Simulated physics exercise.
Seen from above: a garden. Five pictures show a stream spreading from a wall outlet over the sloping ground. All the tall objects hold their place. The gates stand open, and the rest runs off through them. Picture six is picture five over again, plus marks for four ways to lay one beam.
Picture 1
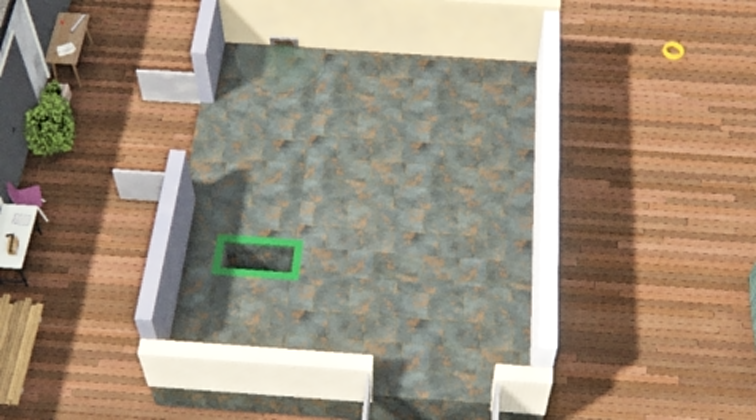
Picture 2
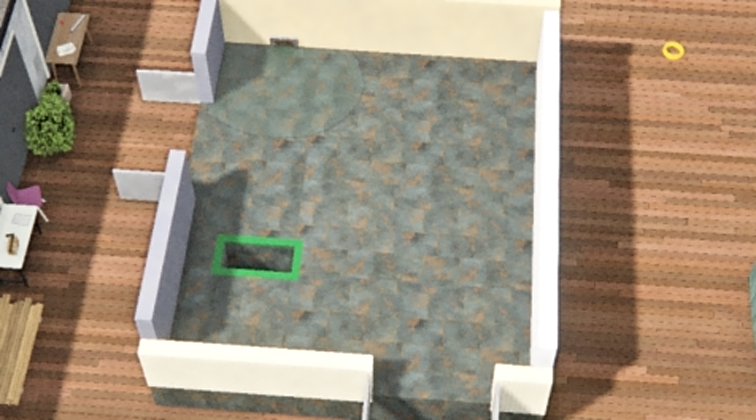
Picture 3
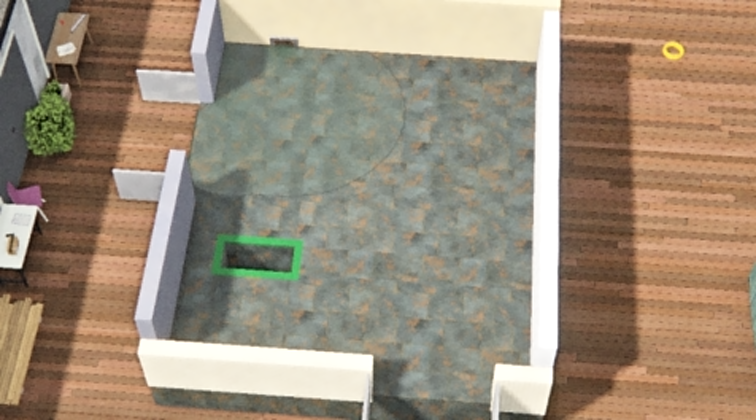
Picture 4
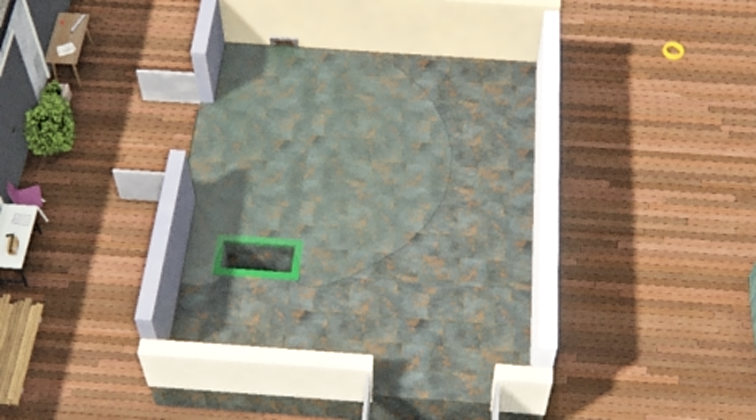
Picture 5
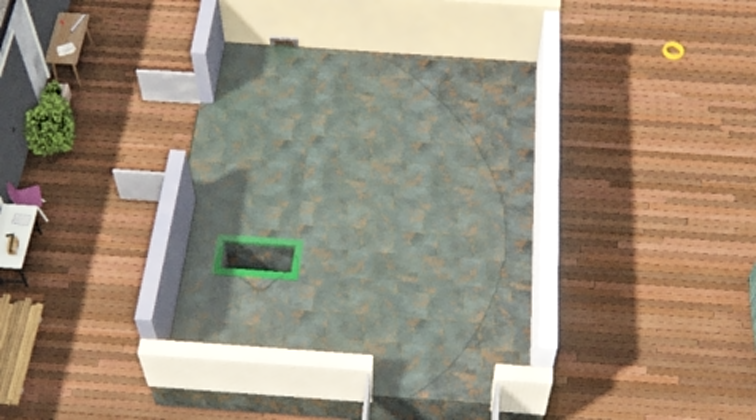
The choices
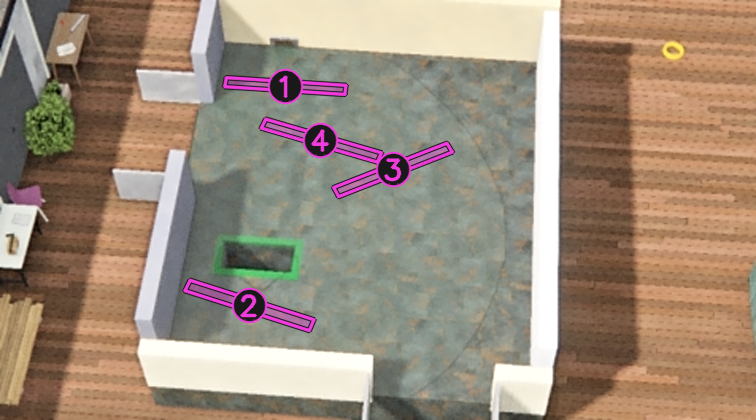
At first, a small patch of shallow water lies by the back wall of a walled, stone-patterned floor seen from above, near its upper left corner. The water spreads in a widening curve down and to the right, then reaches the green-framed drain pit and covers most of the floor.
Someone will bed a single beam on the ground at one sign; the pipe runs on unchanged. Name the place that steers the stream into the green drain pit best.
Choose 3.
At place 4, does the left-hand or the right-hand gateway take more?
More leaves on the right.
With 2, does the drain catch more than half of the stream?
No.
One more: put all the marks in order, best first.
3, 2, 4, 1.
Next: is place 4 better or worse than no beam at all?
It is worse.
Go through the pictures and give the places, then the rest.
Outfall at (284, 42); green drain pit at (258, 257); open gate at (432, 385); open gate at (205, 150); 4 % of the ground under water, visible out to (290, 87); green drain pit still dry, in the first frame.
In the second frame, 12 % of the ground under water, visible out to (301, 133); green drain pit still dry.
In the third frame, 26 % of the ground under water, visible out to (190, 178); green drain pit still dry.
In the fourth frame, 45 % of the ground under water, visible out to (330, 280); green drain pit taking water.
In the fifth frame, 71 % of the ground under water, visible out to (468, 334); green drain pit taking water.
In magenta, 1 from (225, 82) to (345, 89); 2 from (187, 285) to (311, 325); 3 from (336, 192) to (449, 147); 4 from (263, 123) to (379, 157).
With 1, about 10 % of the stream goes into the green drain pit, about 89 % out by the gates.
With 2, about 33 % of the stream goes into the green drain pit, about 66 % out by the gates.
With 3, about 48 % of the stream goes into the green drain pit, about 52 % out by the gates.
With 4, about 20 % of the stream goes into the green drain pit, about 80 % out by the gates.
